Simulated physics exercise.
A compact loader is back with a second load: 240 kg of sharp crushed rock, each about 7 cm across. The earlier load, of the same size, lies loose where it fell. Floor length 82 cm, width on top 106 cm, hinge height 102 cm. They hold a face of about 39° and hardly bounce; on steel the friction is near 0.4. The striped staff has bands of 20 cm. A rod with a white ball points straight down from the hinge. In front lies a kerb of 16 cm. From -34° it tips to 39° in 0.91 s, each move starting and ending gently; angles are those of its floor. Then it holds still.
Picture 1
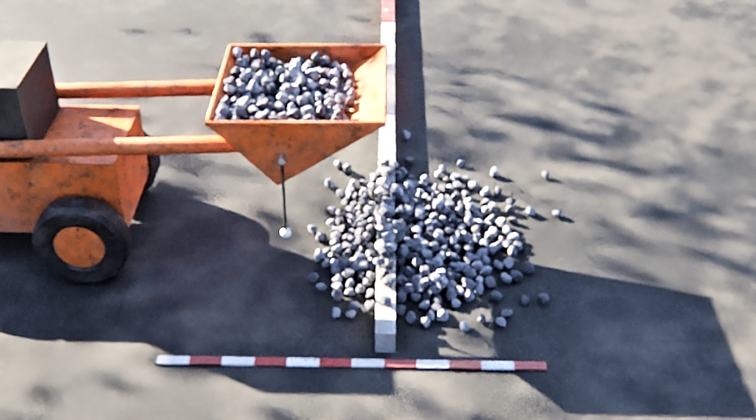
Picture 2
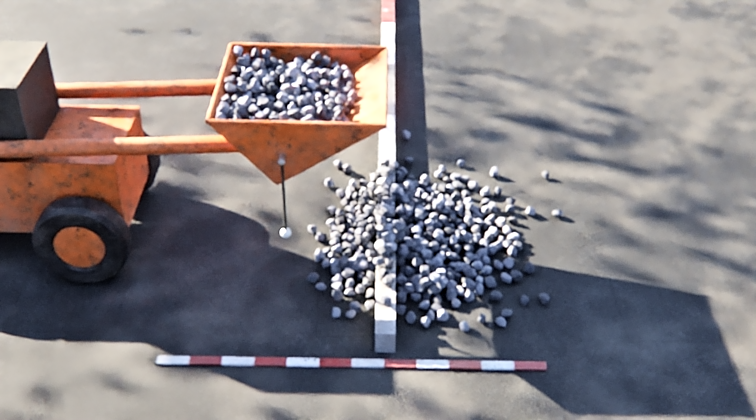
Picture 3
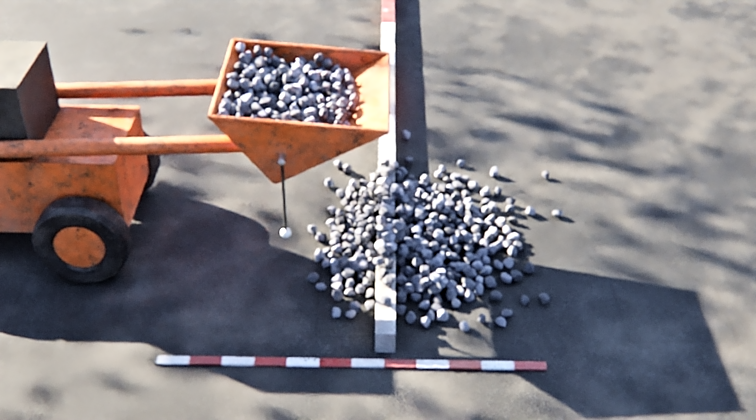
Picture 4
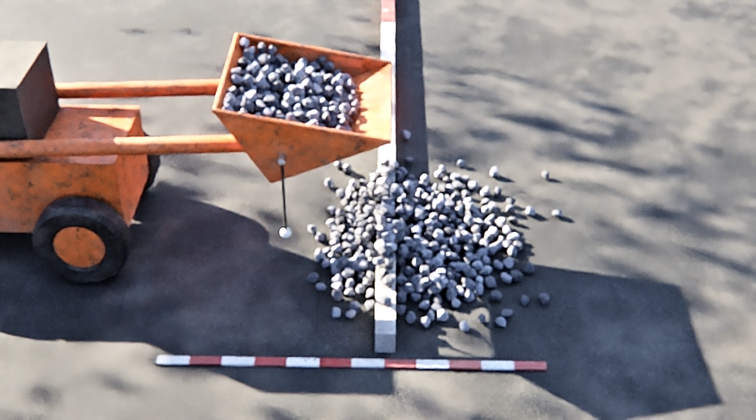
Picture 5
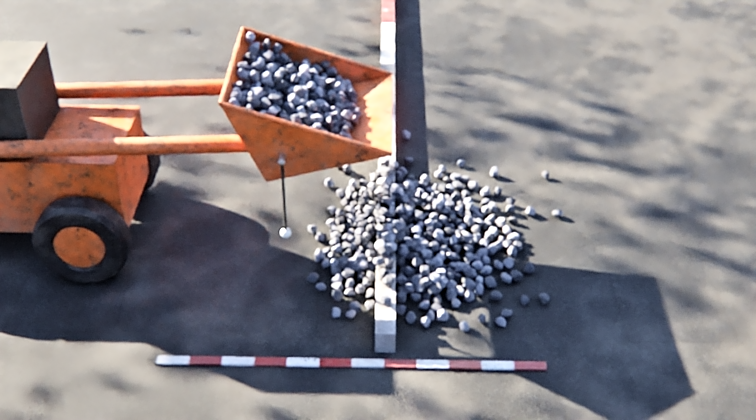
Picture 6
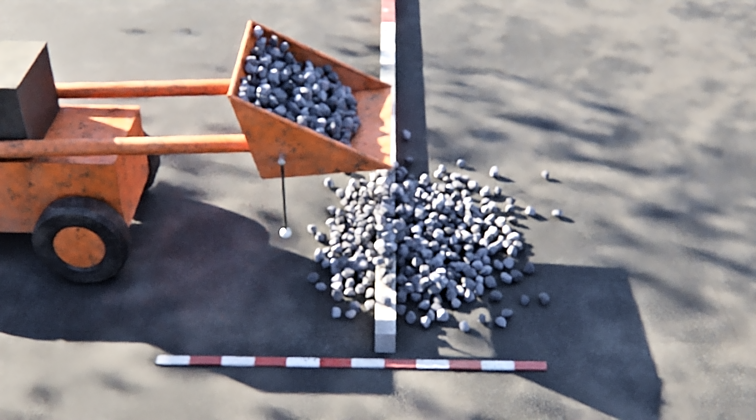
An orange bucket full of grey stones, held out on two arms by an orange machine with dark wheels at the left, tilts slowly and then faster, its back edge rising and its right lip dipping. Below it, a loose heap of similar stones lies across a pale kerb, behind a red-and-white striped staff. The fixed view looks down on dark, sunlit ground, where the bucket's shadow shifts while the heap stays still.
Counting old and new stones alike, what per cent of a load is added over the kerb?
About 55 per cent.
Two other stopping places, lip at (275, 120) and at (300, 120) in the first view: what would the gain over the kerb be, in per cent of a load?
Near 0 per cent from the first place, 0 from the second.
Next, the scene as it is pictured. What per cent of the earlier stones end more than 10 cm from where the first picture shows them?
Roughly 5 per cent of them.
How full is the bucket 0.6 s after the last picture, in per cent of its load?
Roughly 90 per cent is still inside.
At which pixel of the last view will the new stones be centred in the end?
Around (401, 222).
Then, 0.3 s after the last picture the floor is at 27°; in per cent of one load, 100 in the bucket, 33 on this side of the kerb, 67 over the kerb; the foremost stones are at (531, 227).
Then, 0.6 s after the last picture the floor is at 39°; in per cent of one load, 89 in the bucket, 44 on this side of the kerb, 67 over the kerb; the foremost stones are at (531, 227).
Then, 1.0 s after the last picture the floor is at 39°; in per cent of one load, 26 in the bucket, 80 on this side of the kerb, 94 over the kerb; the foremost stones are at (531, 227).
Then, 3.5 s after the last picture the floor is at 39°; in per cent of one load, 0 in the bucket, 78 on this side of the kerb, 122 over the kerb; the foremost stones are at (541, 236). Net gain over the kerb, 55.
